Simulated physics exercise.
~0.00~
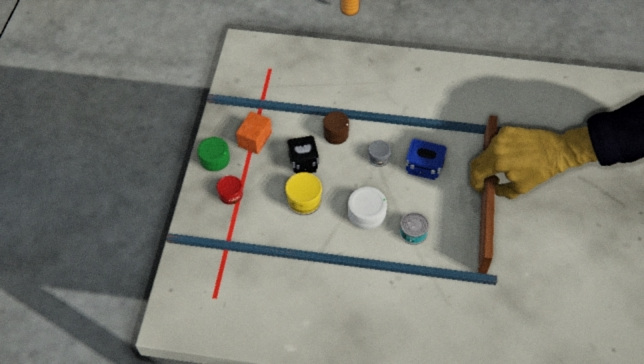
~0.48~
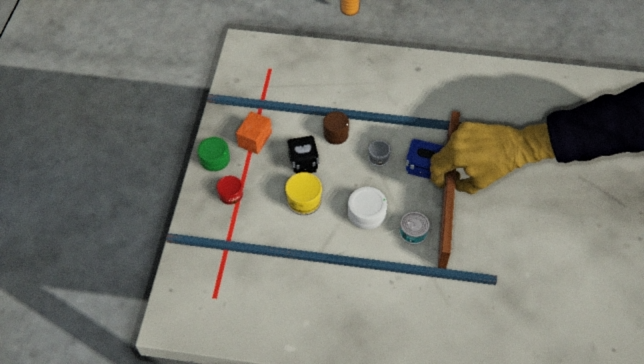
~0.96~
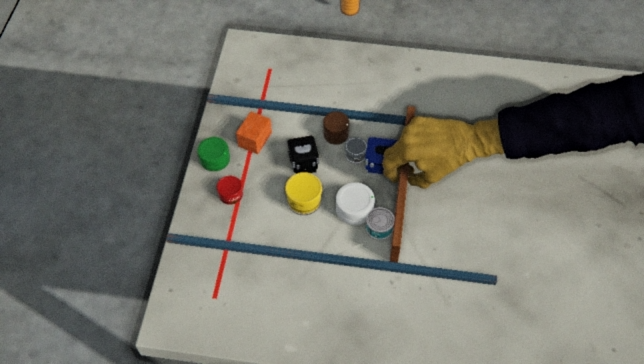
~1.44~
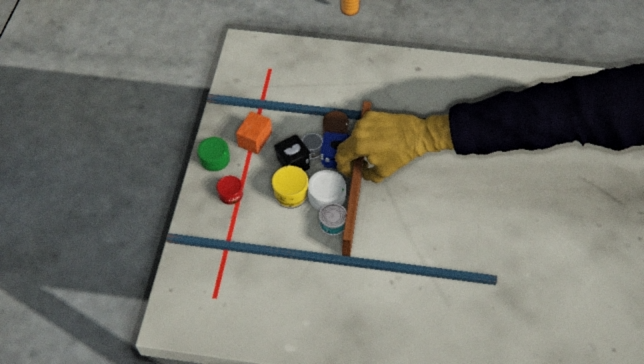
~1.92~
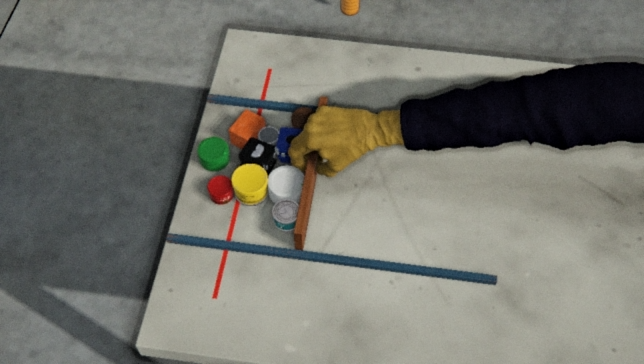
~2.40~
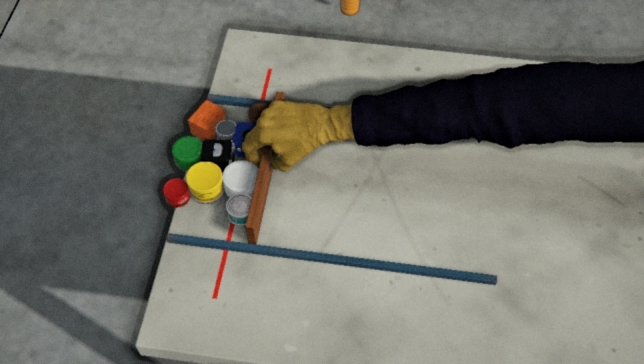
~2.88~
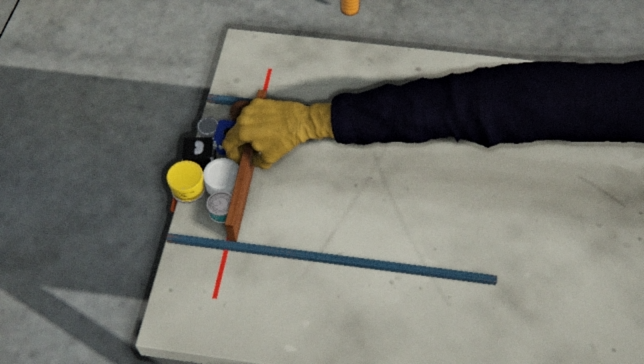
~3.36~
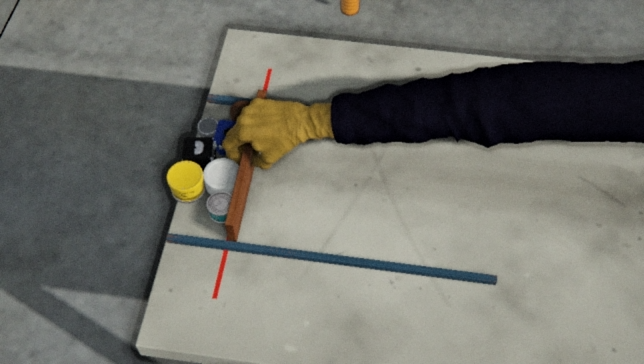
Gloved hand sweeping small objects leftward with a wooden board, stopping near red tape after orange block, green lid and red tub drop off.
